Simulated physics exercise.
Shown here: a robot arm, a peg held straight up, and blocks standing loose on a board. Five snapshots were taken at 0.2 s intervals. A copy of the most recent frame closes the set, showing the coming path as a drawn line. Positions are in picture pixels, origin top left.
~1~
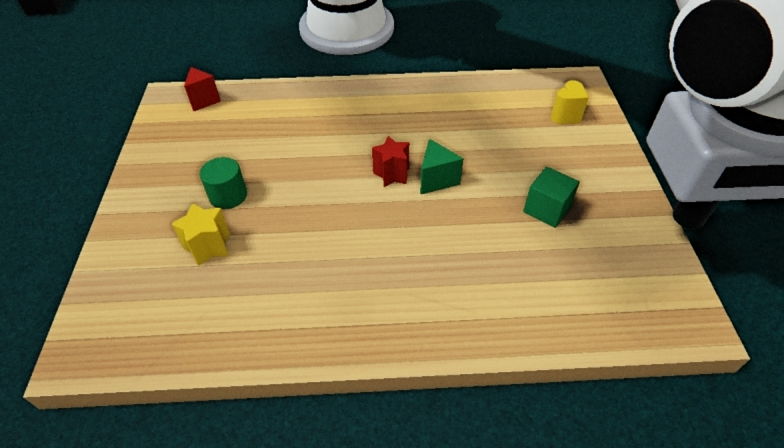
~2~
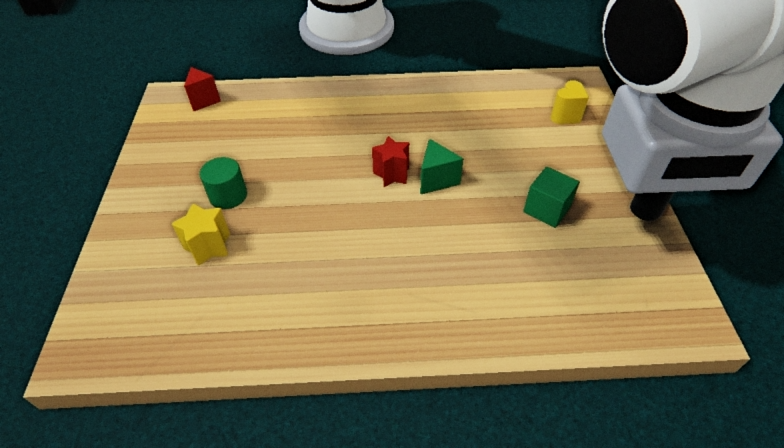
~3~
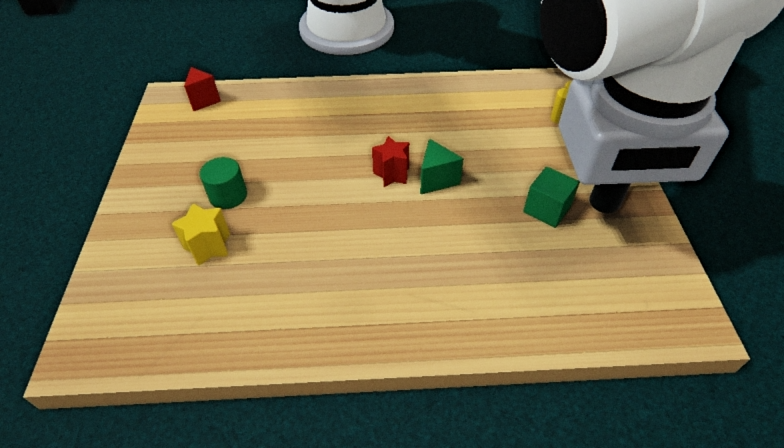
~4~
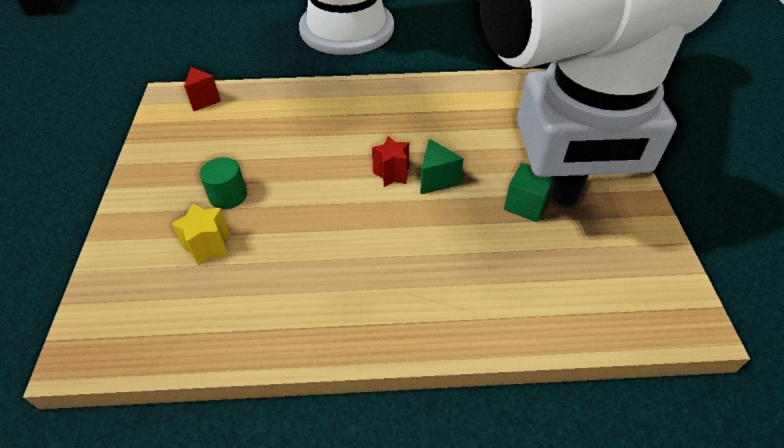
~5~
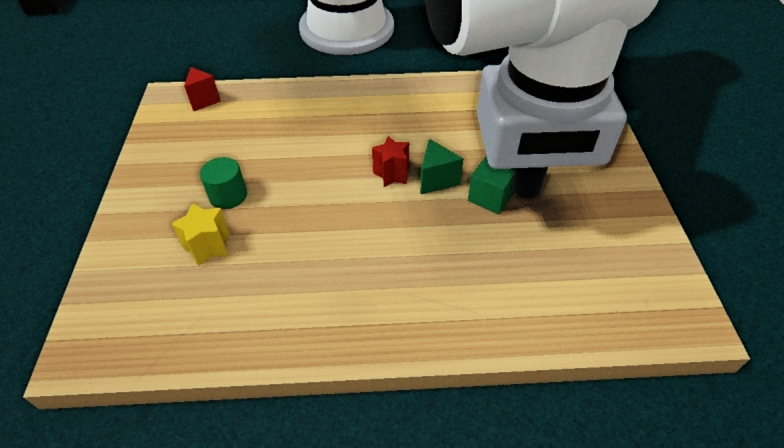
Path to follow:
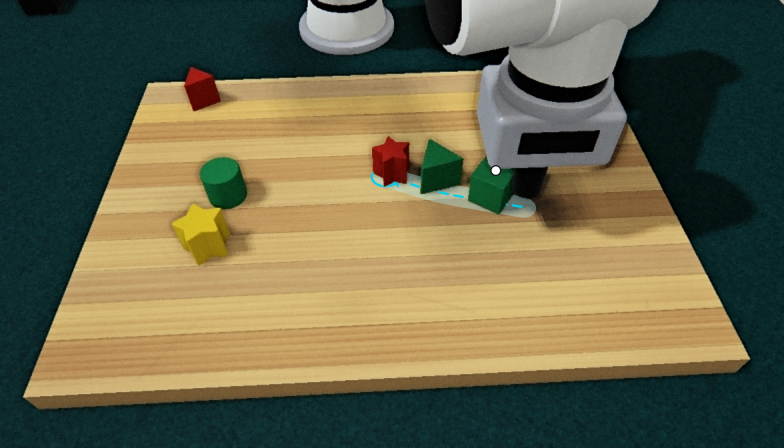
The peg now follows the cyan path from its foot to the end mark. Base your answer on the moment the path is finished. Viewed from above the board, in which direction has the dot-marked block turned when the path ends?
Seen from overhead, it turns clockwise.
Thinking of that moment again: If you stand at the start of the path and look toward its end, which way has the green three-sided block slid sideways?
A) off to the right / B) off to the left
A
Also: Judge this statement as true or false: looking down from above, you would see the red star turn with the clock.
That claim is false.
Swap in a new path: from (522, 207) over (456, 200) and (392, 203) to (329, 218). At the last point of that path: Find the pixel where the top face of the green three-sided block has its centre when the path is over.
Somewhere near (404, 132).
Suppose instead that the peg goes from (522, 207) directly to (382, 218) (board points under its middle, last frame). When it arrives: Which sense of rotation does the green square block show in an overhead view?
Clockwise, looking down.
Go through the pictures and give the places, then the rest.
Peg's lower end at (687, 219); red star at (392, 148); green three-sided block at (439, 154); green square block at (555, 183), in the first picture.
Peg at (645, 211); blocks still, in the second picture.
Peg at (604, 204); blocks still, in the third picture.
Peg at (564, 197); green square block at (533, 178), in the fourth picture.
Peg at (526, 190); red star at (392, 148); green three-sided block at (439, 154); green square block at (496, 171), in the fifth picture.
Drawn move, from (522, 207) through (474, 199) and (428, 189) to (385, 177); the dot is on the green square block.
The first path, step by step. One third of the way, peg at (475, 181); red star at (389, 148), turned 15° anticlockwise; green three-sided block at (419, 146), turned 20° anticlockwise; green square block at (450, 157), turned 20° clockwise.
Two thirds of the way, peg at (428, 172); red star at (363, 142), turned 25° anticlockwise; green three-sided block at (389, 127), turned 15° anticlockwise; green square block at (414, 143), turned 35° clockwise.
At the end, peg at (385, 159); red star at (357, 140), turned 60° anticlockwise; green three-sided block at (377, 110); green square block at (395, 130), turned 60° clockwise.
